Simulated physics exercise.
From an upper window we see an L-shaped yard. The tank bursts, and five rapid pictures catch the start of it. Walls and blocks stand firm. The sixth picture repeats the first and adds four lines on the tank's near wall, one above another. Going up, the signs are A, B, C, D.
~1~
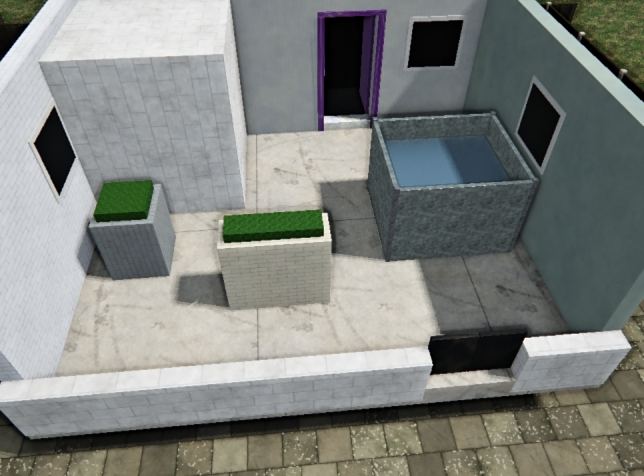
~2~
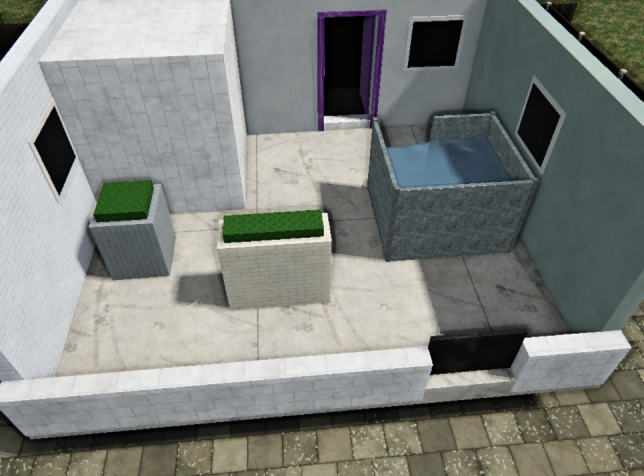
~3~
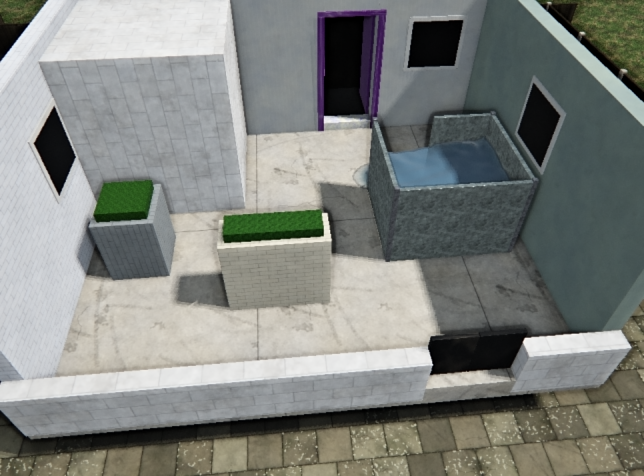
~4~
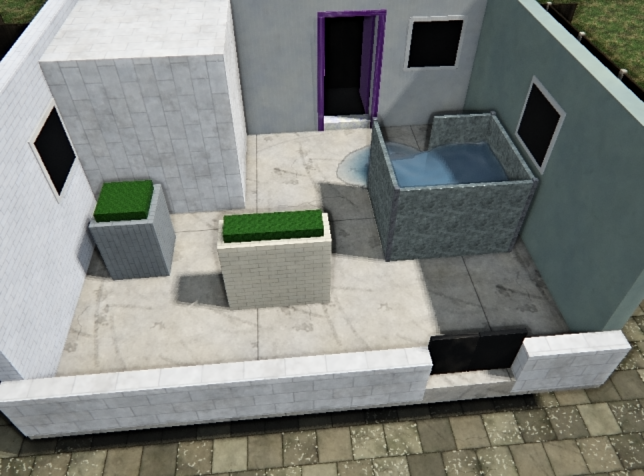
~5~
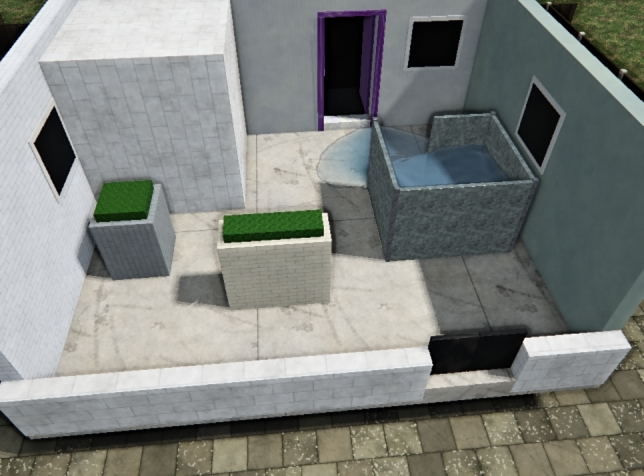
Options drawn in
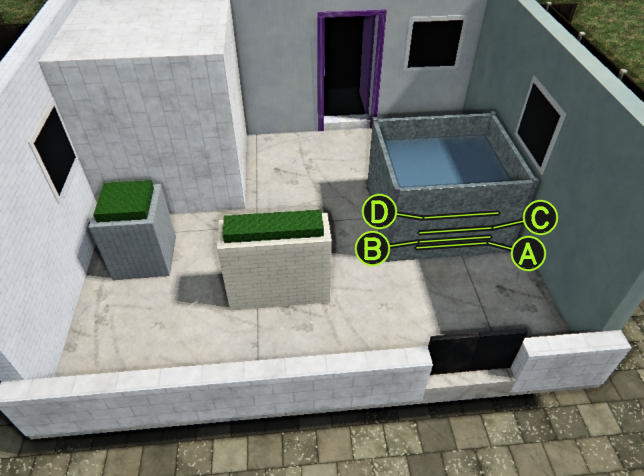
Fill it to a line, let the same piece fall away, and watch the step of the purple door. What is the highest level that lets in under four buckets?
Choose B.
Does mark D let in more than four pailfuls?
Yes.
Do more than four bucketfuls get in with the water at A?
No.
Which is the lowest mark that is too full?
That would be C.
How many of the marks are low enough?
Two of the four.
In lime, A at (452, 245); B at (454, 239); C at (456, 230); D at (460, 215); from the bottom up A, B, C, D.
For mark A, nothing gets over.
For mark B, a bucket or two gets in.
For mark C, about 8 bucketfuls get in.
For mark D, dozens of bucketfuls pour in.
